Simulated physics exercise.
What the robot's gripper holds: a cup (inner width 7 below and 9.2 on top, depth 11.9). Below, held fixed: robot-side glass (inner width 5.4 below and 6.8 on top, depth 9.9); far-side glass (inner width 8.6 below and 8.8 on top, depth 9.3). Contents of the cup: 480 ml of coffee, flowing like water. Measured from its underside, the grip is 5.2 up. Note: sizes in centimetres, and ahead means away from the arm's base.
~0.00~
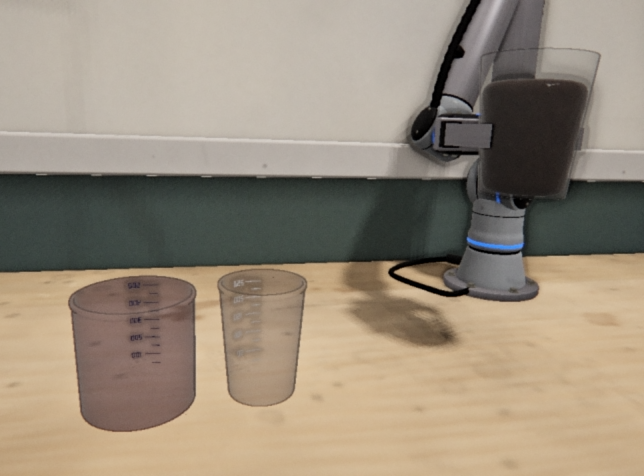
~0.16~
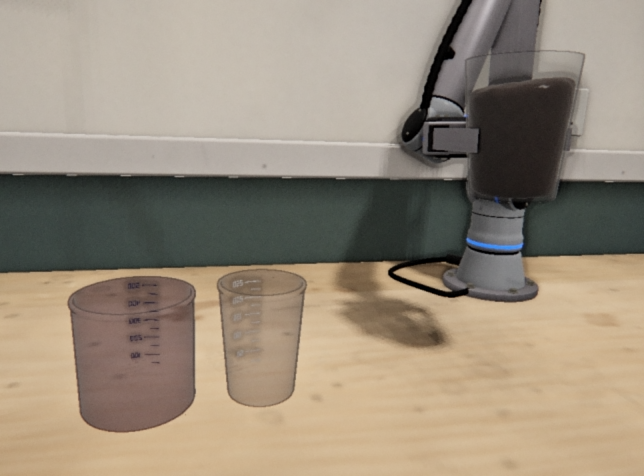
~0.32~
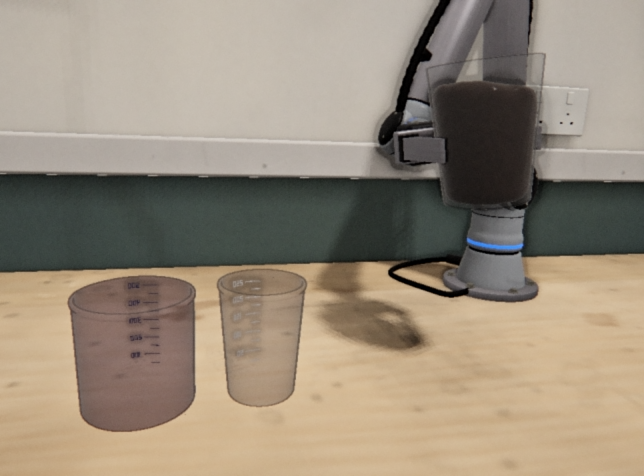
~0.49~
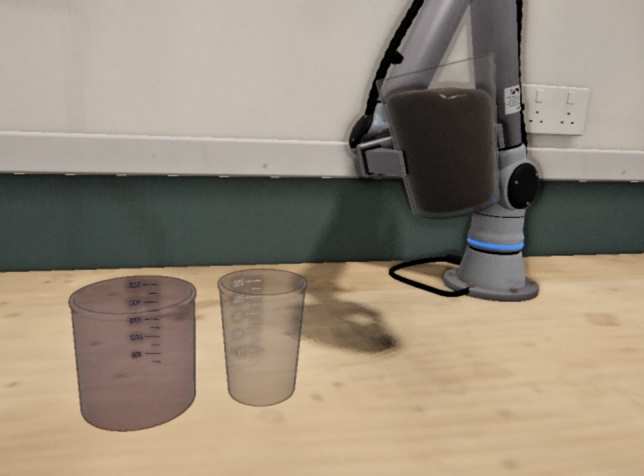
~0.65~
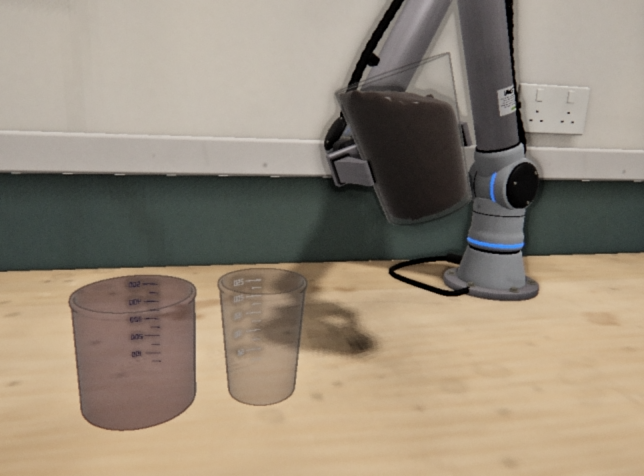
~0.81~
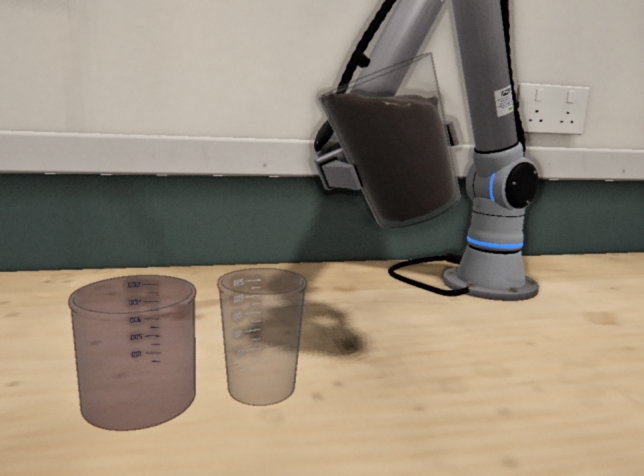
On a wooden tabletop, a robot arm carries a clear cup of dark liquid leftward, tilting it toward two empty-looking cups.
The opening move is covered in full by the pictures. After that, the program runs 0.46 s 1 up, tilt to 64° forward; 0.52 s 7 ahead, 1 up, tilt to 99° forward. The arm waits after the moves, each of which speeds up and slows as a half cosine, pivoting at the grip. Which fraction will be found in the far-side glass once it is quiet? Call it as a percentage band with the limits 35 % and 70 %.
Band: From 35 to 70 %.
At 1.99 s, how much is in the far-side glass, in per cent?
Share: Close to 55 %.
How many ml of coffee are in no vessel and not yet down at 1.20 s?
40 ml.
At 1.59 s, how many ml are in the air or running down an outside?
50 ml.
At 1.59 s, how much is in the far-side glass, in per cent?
Looks like about 2 per cent by then.
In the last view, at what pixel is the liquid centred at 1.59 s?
My best guess is about (301, 202).
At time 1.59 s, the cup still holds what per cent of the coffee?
Some 60 per cent.
After 1.20 s, tilted 62° forward, liquid up to 25 above the table; 430 ml in the cup, 10 ml in the robot-side glass, 40 ml in the air or running down outside.
After 1.59 s, tilted 88° forward, liquid up to 24 above the table; 290 ml in the cup, 70 ml on the table or floor, 55 ml in the robot-side glass, 10 ml in the far-side glass, 55 ml in the air or running down outside.
After 1.99 s, tilted 99° forward, liquid up to 25 above the table; 260 ml in the far-side glass, 95 ml on the table or floor, 55 ml in the robot-side glass, 10 ml in the cup, 55 ml in the air or running down outside.
After 2.79 s, tilted 99° forward, liquid up to 5 above the table; 255 ml in the far-side glass, 170 ml on the table or floor, 55 ml in the robot-side glass.
In the end, 255 ml in the far-side glass, 170 ml on the table or floor, 55 ml in the robot-side glass. That is 53 % in the far-side glass.
